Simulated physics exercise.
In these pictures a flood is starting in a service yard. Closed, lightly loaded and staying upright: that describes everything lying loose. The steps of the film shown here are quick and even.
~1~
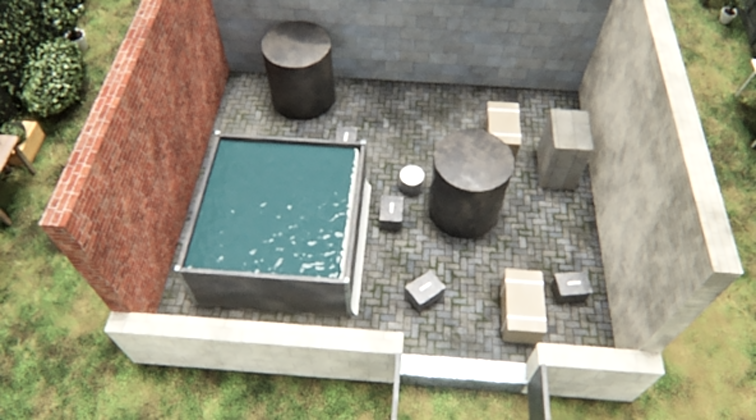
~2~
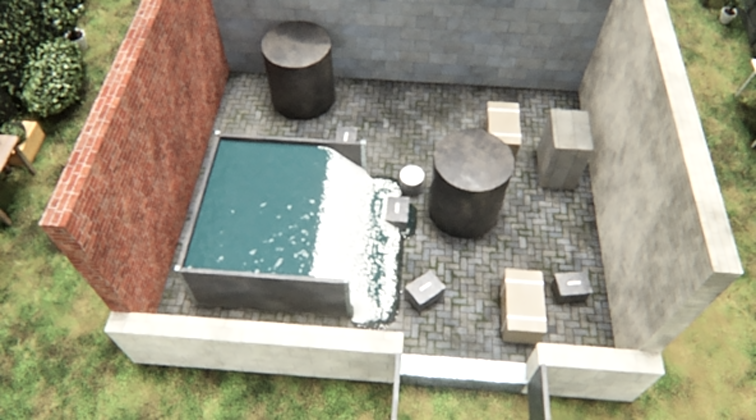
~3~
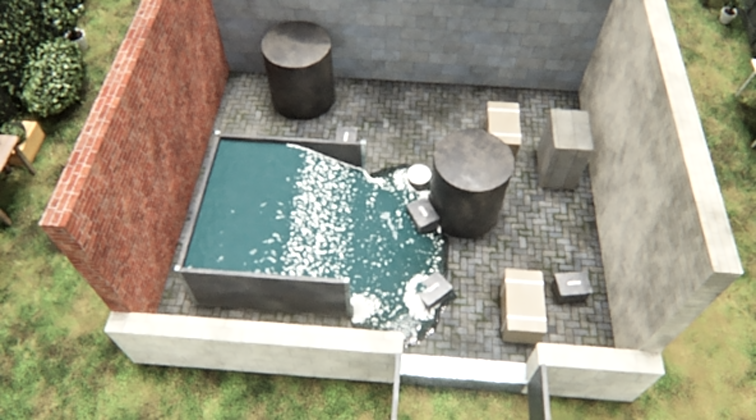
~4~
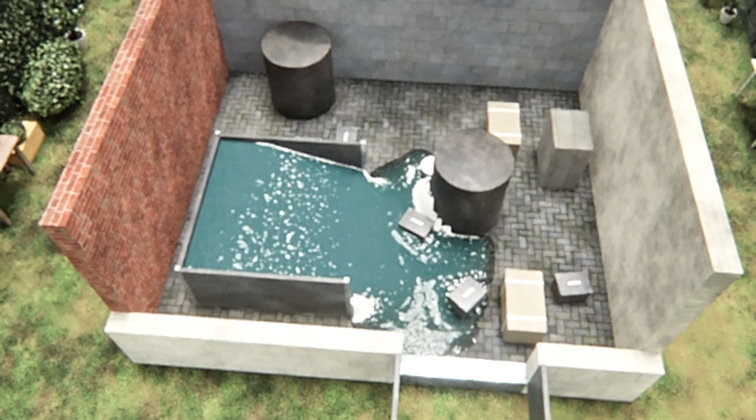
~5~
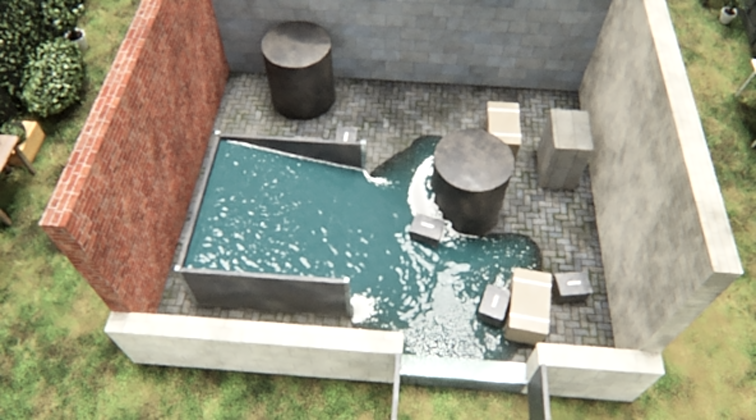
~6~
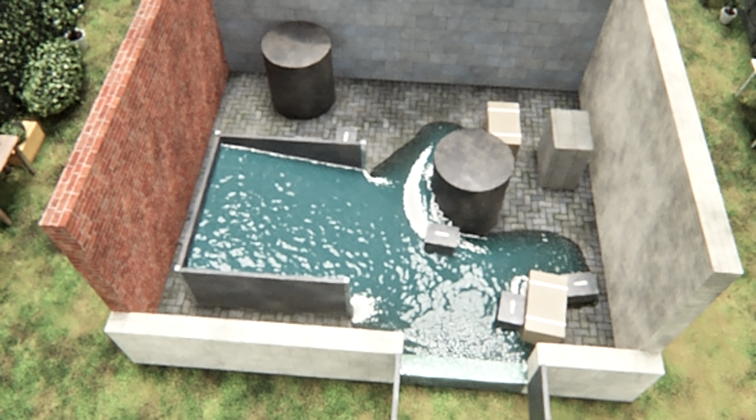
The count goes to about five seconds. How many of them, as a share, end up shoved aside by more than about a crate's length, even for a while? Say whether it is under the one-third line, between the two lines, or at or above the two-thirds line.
It hits two thirds.
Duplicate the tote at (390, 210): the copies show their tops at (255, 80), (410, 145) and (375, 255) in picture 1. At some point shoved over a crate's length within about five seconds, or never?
Outcome per entry: Stays where it is / knocked aside / knocked aside.
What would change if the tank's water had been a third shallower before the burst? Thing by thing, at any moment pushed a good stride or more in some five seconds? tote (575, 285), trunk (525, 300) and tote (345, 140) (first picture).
As asked: Went the distance, went the distance, fell short.
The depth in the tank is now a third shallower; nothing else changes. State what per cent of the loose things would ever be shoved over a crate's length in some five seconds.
Share moved that far: Approx. 80 %.
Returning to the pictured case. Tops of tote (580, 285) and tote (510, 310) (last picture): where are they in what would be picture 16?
Expect them at roughly (602, 250) and roughly (535, 326).
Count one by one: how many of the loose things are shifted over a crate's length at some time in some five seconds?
I make it 7 of them.
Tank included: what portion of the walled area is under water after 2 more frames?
I'd call it close to 50 per cent.
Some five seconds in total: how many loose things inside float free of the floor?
The count is 6.
A moment on, 4 of 8 are well off their spots; 3 afloat.
Next, 5 of 8 are well off their spots; 5 afloat.
Later, 5 of 8 are well off their spots; 5 afloat.
In the end, 6 of 8 are well off their spots, and 7 have been at some point; 6 afloat.
